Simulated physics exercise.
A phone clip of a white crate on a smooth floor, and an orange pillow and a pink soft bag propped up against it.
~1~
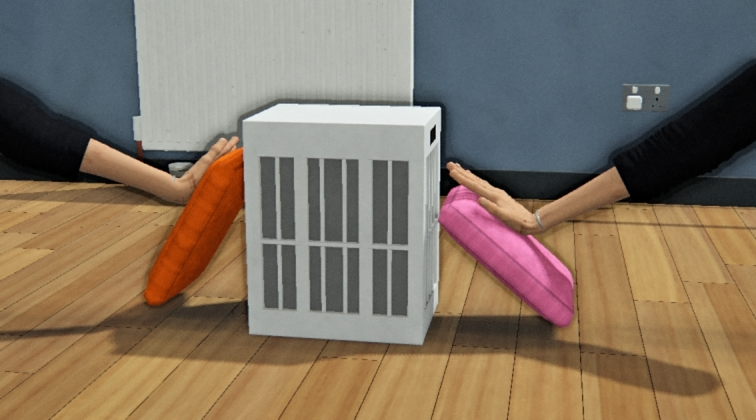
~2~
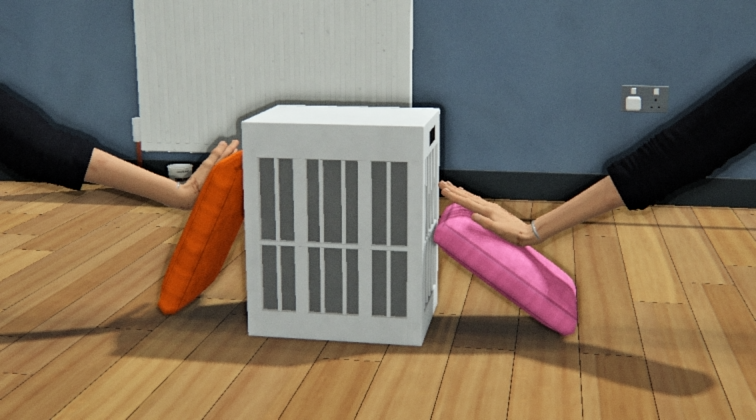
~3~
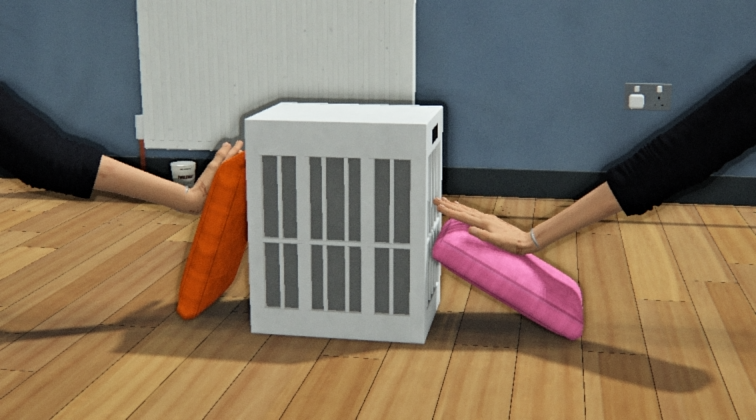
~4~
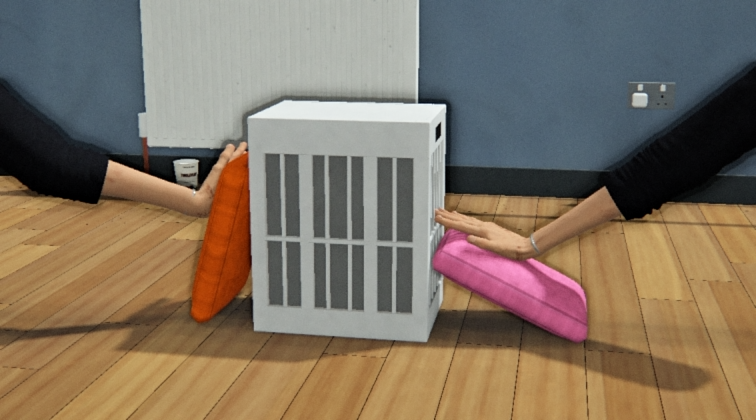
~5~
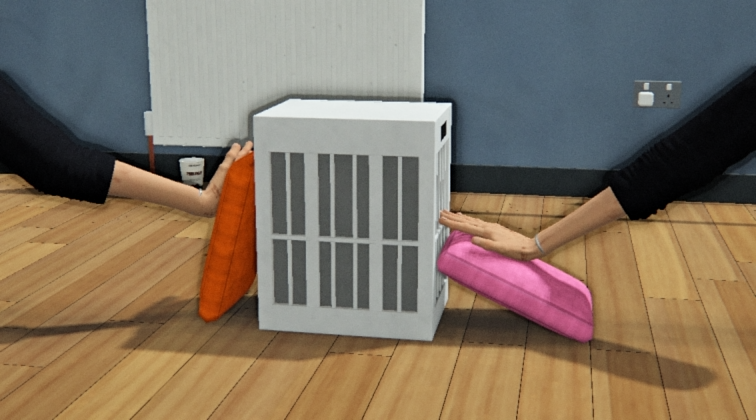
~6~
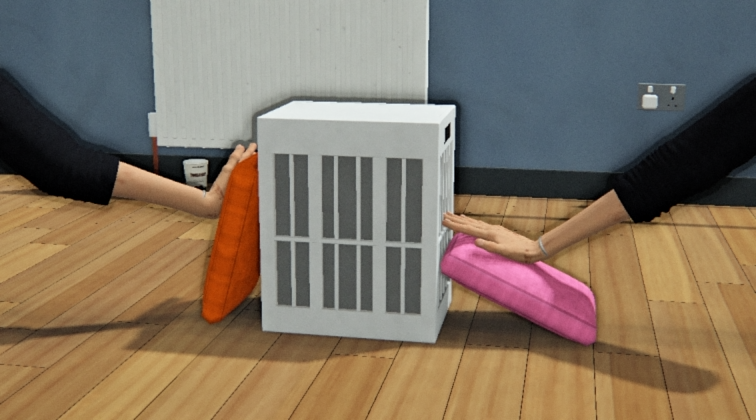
In the video, hands stay on an orange pillow and a pink soft bag leaning against opposite sides of a white crate as the pillow's foot shifts right, bringing it nearly upright, while the bag sinks to a lower slant.
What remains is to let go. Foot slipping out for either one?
Outcome: My guess is the orange pillow won't come down; my guess is the pink soft bag will come down.
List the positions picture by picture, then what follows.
In the first picture, pillow foot (152, 301), head (228, 168); soft bag foot (566, 322), head (444, 215).
In the second picture, pillow foot (167, 309); soft bag foot (570, 329).
In the third picture, pillow foot (186, 315); soft bag foot (577, 333).
In the fourth picture, pillow foot (200, 318); soft bag foot (582, 335).
In the fifth picture, pillow foot (208, 317); soft bag foot (587, 335).
In the sixth picture, pillow foot (212, 319), head (247, 167), almost upright; soft bag foot (591, 338), head (446, 265), at a low slant.
Then, 0.24 s past the final frame, pillow still up near (246, 231); soft bag flat on the floor near (525, 308).
When it is over, pillow still up near (246, 231); soft bag flat on the floor near (527, 308). The orange pillow holds its lean and the pink soft bag slides down flat.
